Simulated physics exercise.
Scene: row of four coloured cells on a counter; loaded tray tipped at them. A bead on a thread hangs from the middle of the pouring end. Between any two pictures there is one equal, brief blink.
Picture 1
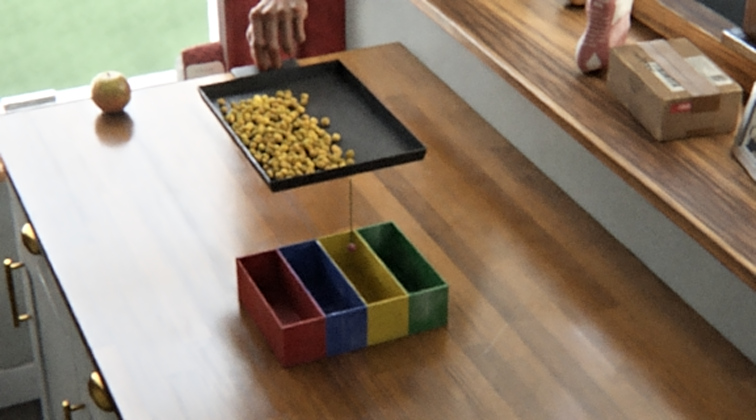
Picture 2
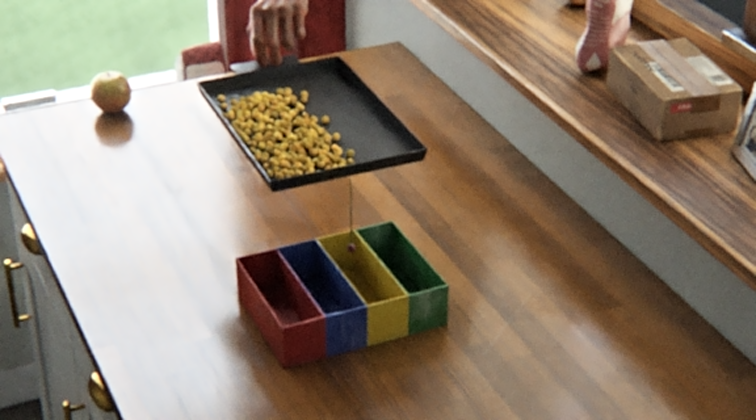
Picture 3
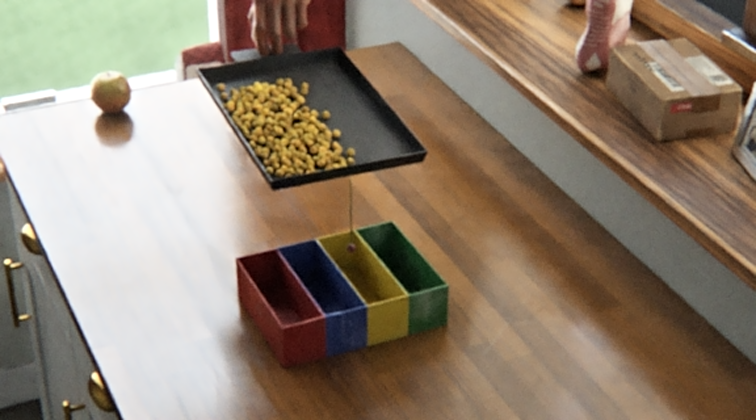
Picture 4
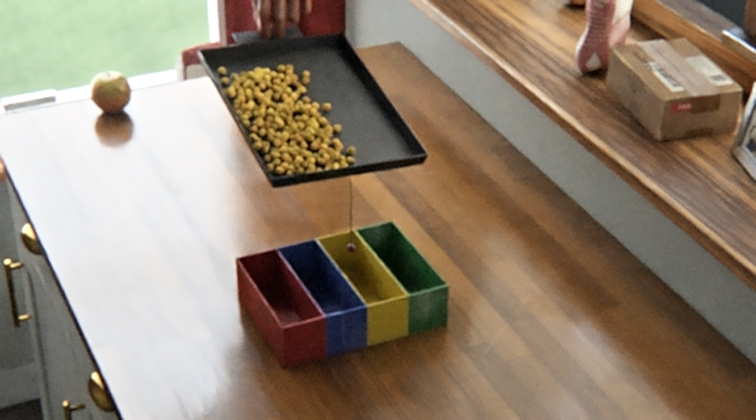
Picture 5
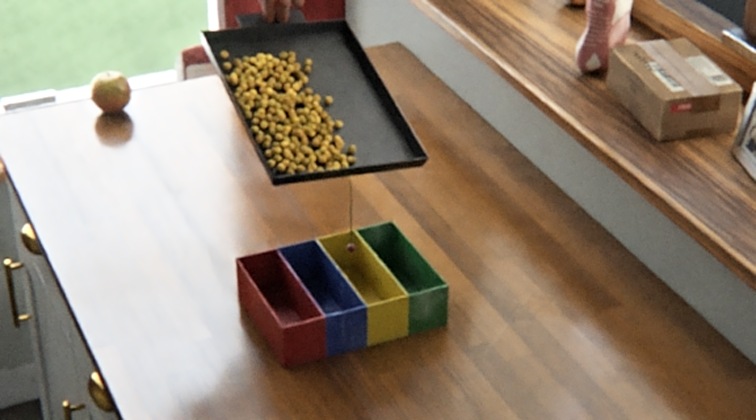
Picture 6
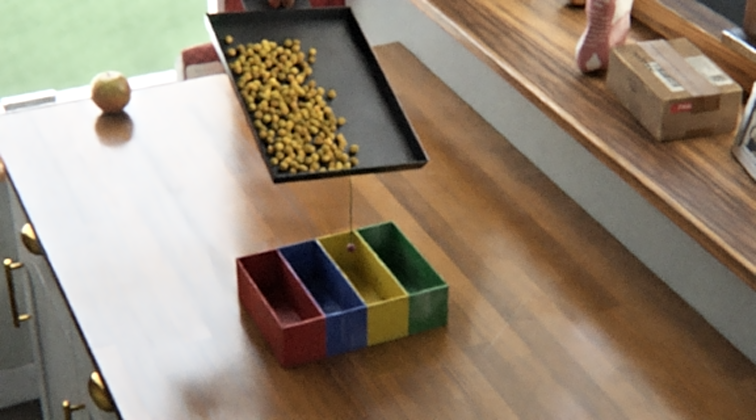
Hand raising the far end of a black tray of yellowish balls, steepening its tilt above red, blue, yellow and green compartments.
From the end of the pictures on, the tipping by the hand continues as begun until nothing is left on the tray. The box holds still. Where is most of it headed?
Mostly to the green cell.
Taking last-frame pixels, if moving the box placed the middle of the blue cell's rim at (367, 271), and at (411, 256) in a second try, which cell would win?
In the first try it is that yellow cell, in the second it is the cell in blue.
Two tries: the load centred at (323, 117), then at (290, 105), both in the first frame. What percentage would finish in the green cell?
Roughly 40 and 40 percent, in that order.
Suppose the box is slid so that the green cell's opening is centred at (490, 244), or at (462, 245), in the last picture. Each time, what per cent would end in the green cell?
0 % and 10 %.
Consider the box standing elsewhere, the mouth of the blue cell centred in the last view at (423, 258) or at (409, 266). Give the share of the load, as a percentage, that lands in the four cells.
In turn about 80 and about 90 percent.
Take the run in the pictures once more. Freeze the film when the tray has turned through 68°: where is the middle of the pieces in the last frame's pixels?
Mark it at roughly (368, 146) in the final frame.
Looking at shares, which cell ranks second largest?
Second: The cell in yellow.
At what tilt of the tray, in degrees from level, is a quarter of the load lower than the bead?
That happens at around 110°.
Just after the last frame, tray tipped steeply; almost all on the tray; about a tenth falling or outside the box.
A moment on, tray tipped past a quarter turn; the larger part on the tray; about a tenth in the green cell; just a few in the yellow cell; roughly a quarter falling or outside the box.
Further on, tray tipped past a quarter turn; roughly a third in the green cell; roughly a quarter in the yellow cell; about a tenth in the blue cell; roughly a third falling or outside the box.
When it is over, tray tipped past a quarter turn; roughly a third in the green cell; roughly a quarter in the yellow cell; about a tenth in the blue cell; not one in the red cell; roughly a third outside the box.
